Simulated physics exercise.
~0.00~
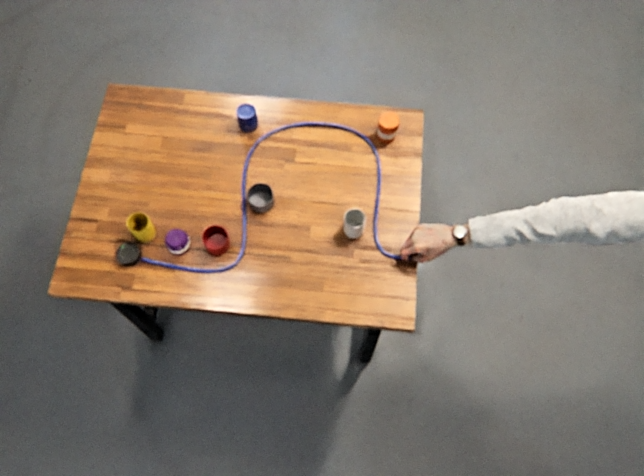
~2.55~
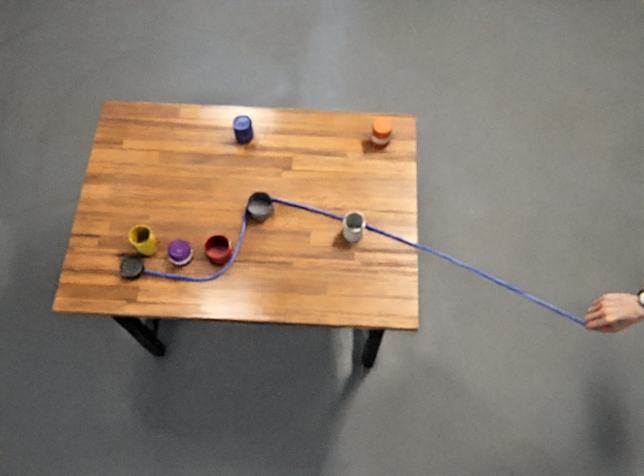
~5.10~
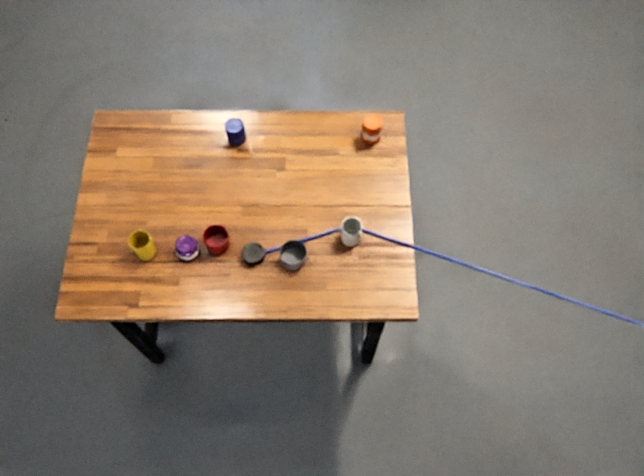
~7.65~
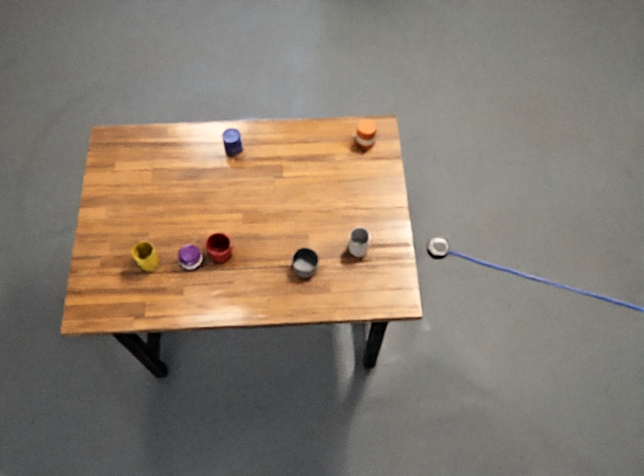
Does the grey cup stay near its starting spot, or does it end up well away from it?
The grey cup ends up well away from its starting spot, farther right and closer to the near edge. It travels more than the white mug, while the orange tin barely shifts.
A black puck on a blue cord slid right across a wooden table as a hand pulled the cord, which drew tight against the grey cup and shifted it, and the puck ended up past the right edge while the cups and jars stayed on top.
